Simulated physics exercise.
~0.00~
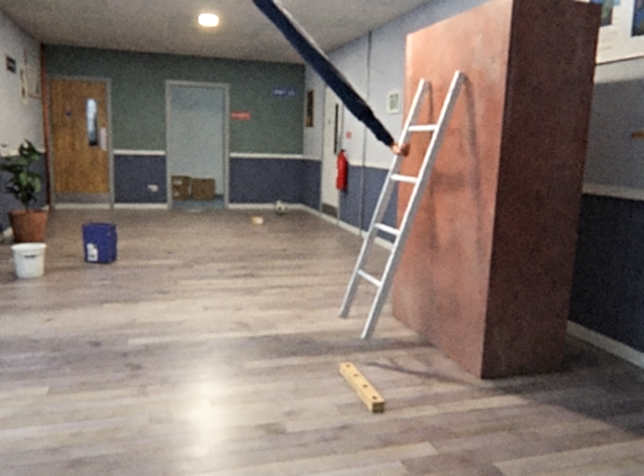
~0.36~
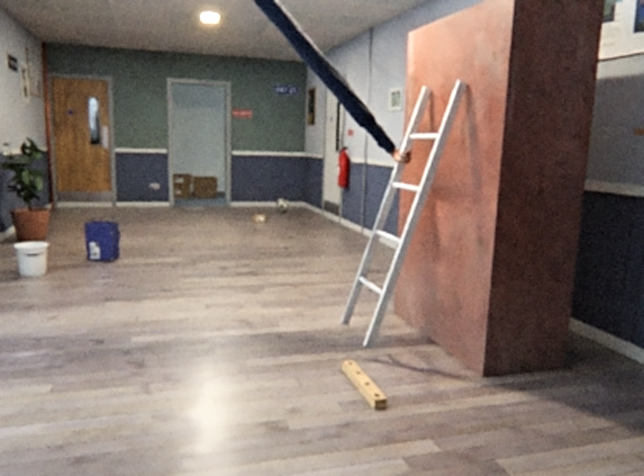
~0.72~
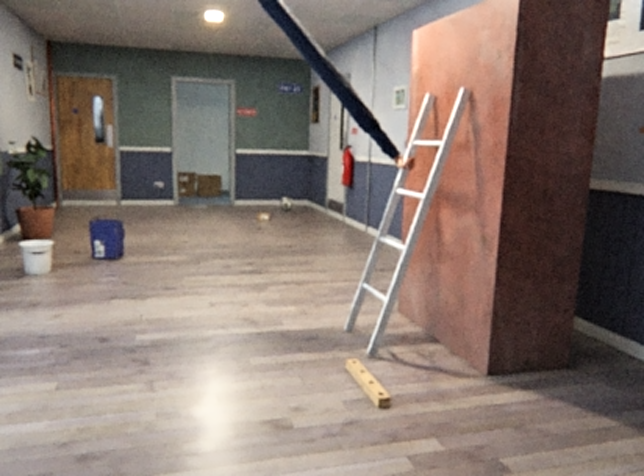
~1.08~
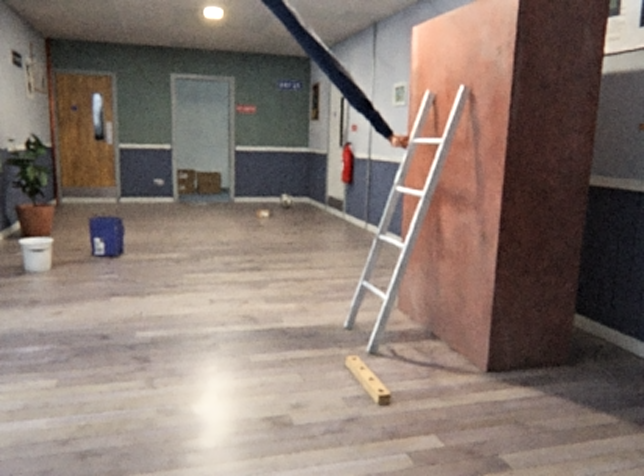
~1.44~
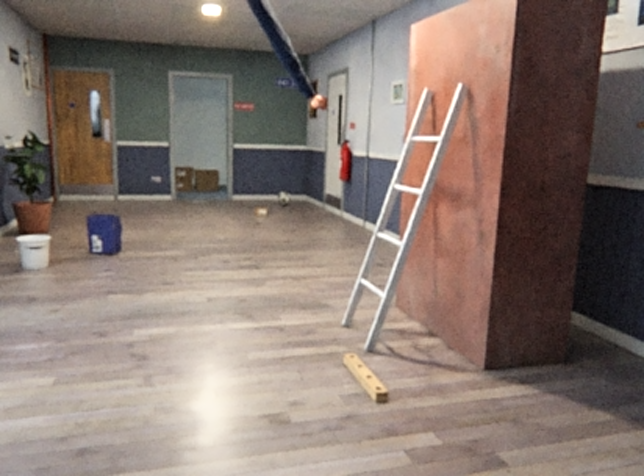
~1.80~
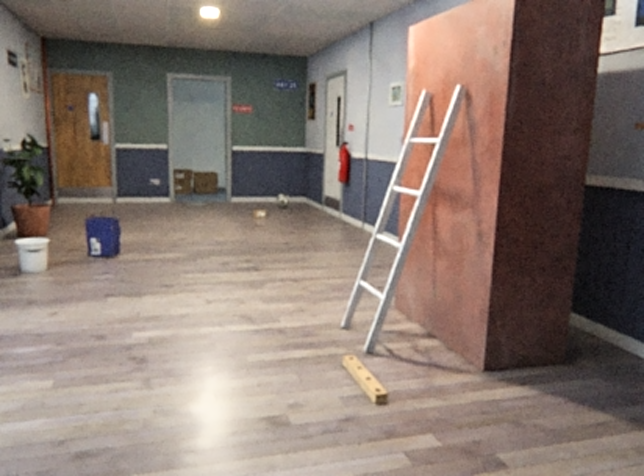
In a wide room with a wood-look floor, a dark-sleeved arm held a white ladder-like gate against a tall reddish block, shifting it down slightly, then let go and drew back out of view, and the gate stayed leaning there.
